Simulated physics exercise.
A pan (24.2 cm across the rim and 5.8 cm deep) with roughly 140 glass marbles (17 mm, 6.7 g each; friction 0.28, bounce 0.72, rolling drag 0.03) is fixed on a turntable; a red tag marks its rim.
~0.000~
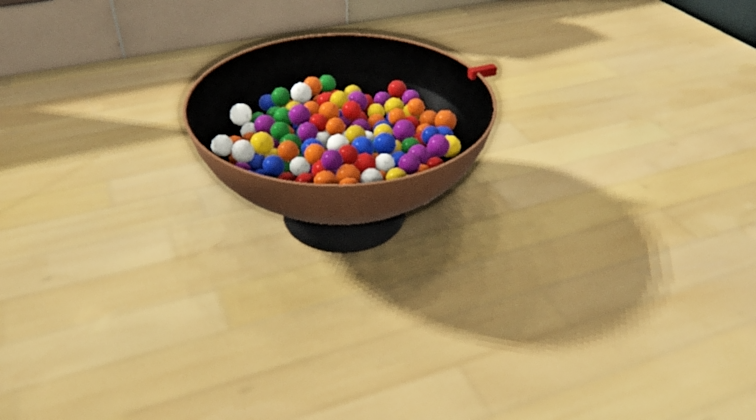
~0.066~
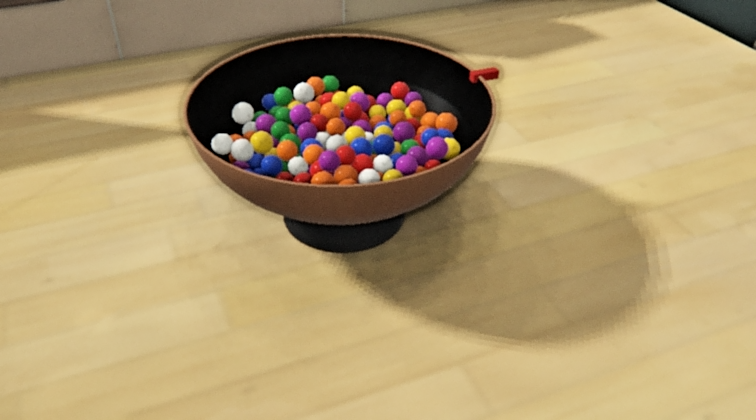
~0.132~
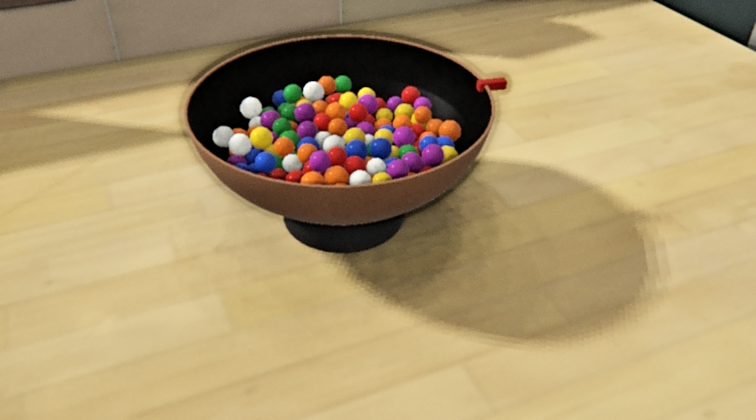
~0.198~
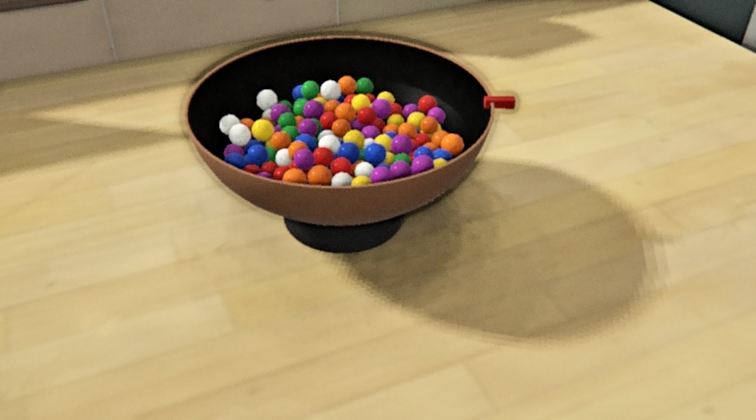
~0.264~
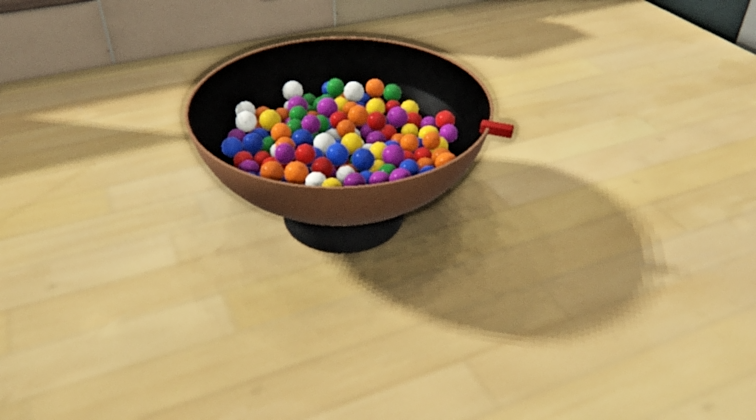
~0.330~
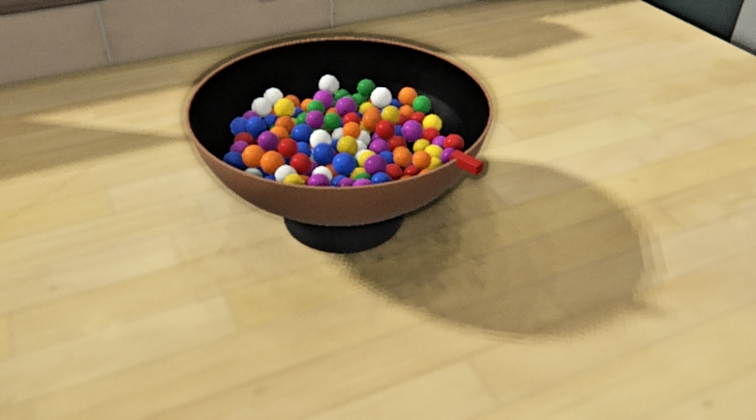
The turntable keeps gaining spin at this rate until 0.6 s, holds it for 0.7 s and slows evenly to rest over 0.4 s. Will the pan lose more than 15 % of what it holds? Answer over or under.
Share lost over the rim, set against 15 %: Under.
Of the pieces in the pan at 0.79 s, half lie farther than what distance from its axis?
Some 9.0 cm.
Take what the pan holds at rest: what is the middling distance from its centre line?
Roughly 7.0 cm.
Then, at 0.79 s, pan 100 %; middle of the pieces not yet landed near (340, 138).
After 1.17 s, pan 100 %; middle of the pieces not yet landed near (341, 131).
After 1.52 s, pan 100 %; middle of the pieces not yet landed near (340, 134).
Then, at 1.85 s, pan 100 %; middle of the pieces not yet landed near (344, 144).
At rest (2.3 s), pan 100 %.
